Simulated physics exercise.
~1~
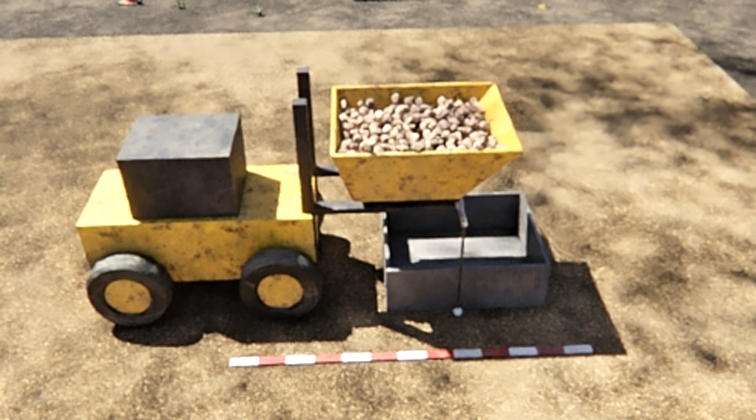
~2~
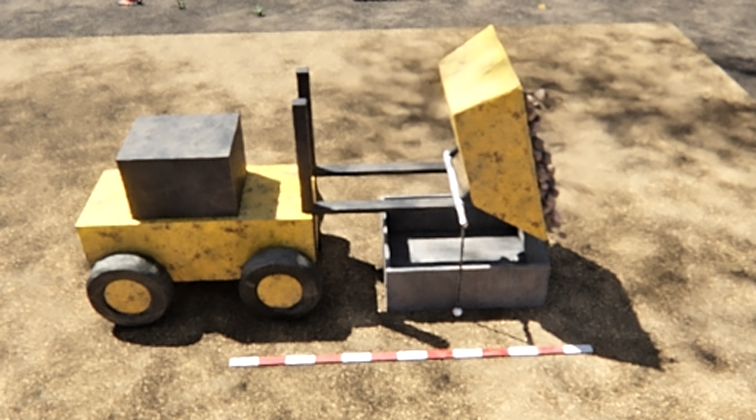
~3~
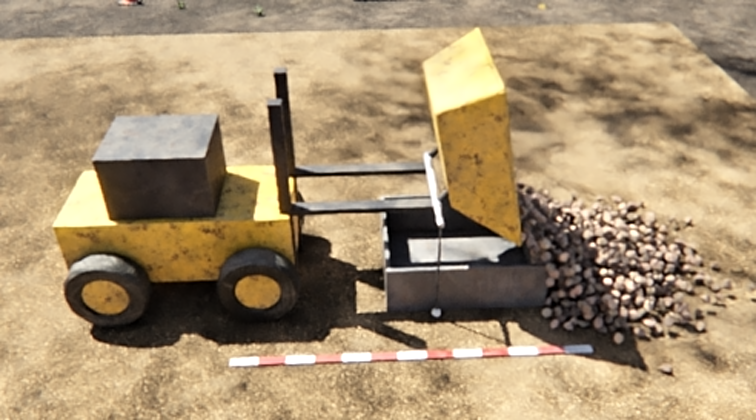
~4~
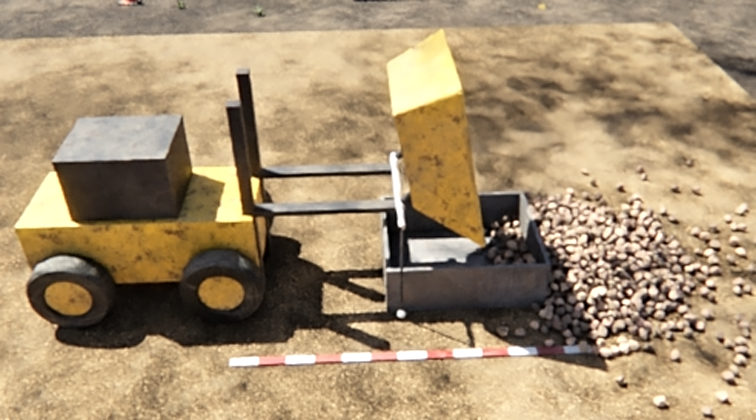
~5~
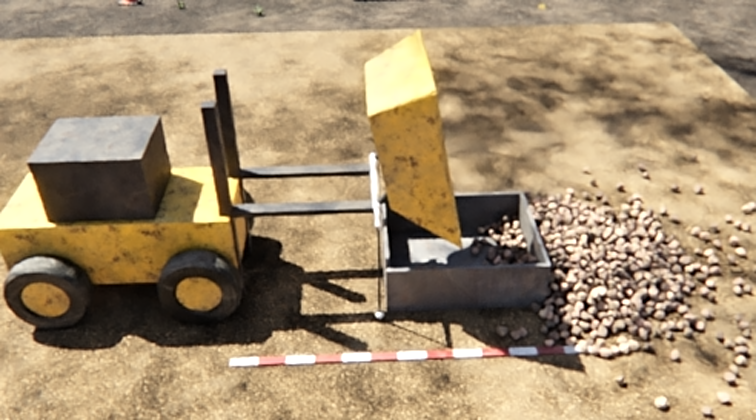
The footage shows a yellow forklift-like machine tipping a yellow skip of pale stones steeply to the right above a grey bin, then backing left as most of the stones spill and spread beyond the bin, leaving only a small share inside it.
